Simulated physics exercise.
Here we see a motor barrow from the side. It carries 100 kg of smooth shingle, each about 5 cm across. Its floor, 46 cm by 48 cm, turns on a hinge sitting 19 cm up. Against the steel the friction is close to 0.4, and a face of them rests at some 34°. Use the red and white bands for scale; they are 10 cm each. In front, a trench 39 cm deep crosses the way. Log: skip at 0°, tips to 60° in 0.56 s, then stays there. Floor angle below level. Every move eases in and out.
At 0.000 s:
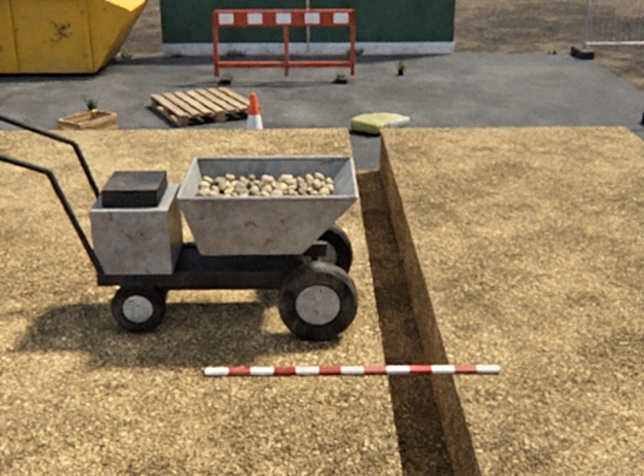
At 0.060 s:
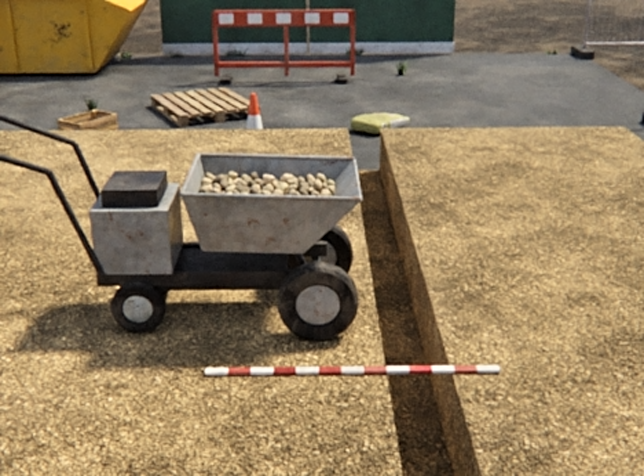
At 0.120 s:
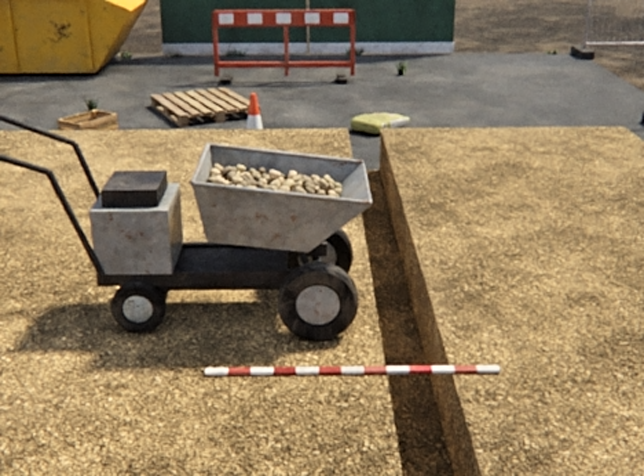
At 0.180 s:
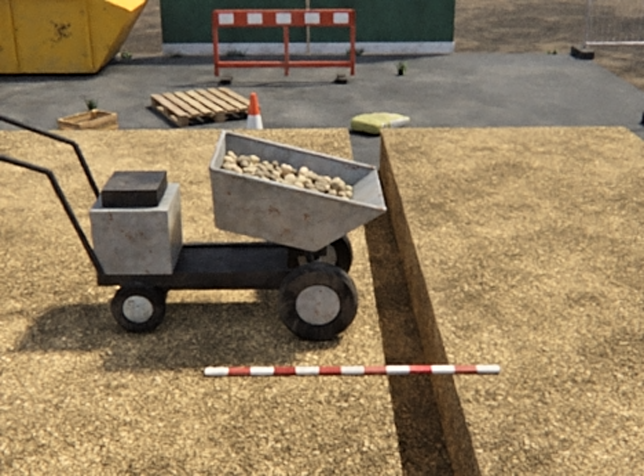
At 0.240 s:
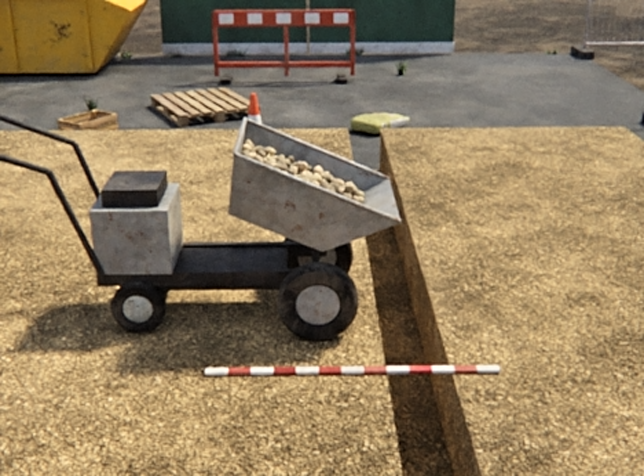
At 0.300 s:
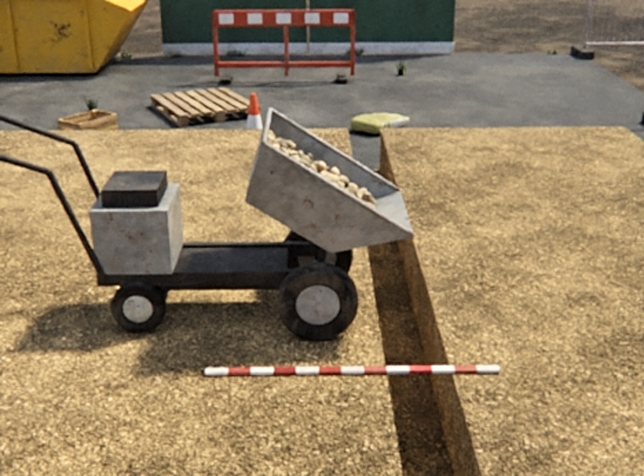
A grey motor barrow with black handles stands side-on at the left of a sandy gravel yard, seen from slightly above by a still camera. Its hopper holds pale rounded stones beside a narrow trench and a red-and-white pole, with a yellow skip, pallet, orange cone and barrier behind. The hopper tilts steadily down to the right, its back rising steeply and its lip swinging over the trench, while the stones ride inside.
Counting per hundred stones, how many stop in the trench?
Some 15.
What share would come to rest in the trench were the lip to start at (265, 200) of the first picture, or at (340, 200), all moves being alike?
Roughly 80 per cent, then 30 per cent.
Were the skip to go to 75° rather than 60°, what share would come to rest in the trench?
Then roughly 5 percent.
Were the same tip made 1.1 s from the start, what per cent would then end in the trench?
In that case some 25 per cent.
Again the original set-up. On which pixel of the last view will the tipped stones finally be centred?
I'd point somewhere around (490, 306).
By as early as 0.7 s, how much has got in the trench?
Roughly 0 percent of the load.
After 0.4 s the floor is at 51°; 100 % in the skip; the foremost stones are at (404, 240).
After 0.7 s the floor is at 60°; 87 % in the skip, 1 % in the trench, 12 % past the trench; the foremost stones are at (480, 295).
After 1.0 s the floor is at 60°; 32 % in the skip, 1 % in the trench, 67 % past the trench; the foremost stones are at (620, 308).
After 3.0 s the floor is at 60°; 0 % in the skip, 15 % in the trench, 85 % past the trench; the foremost stones are past the picture's edge.
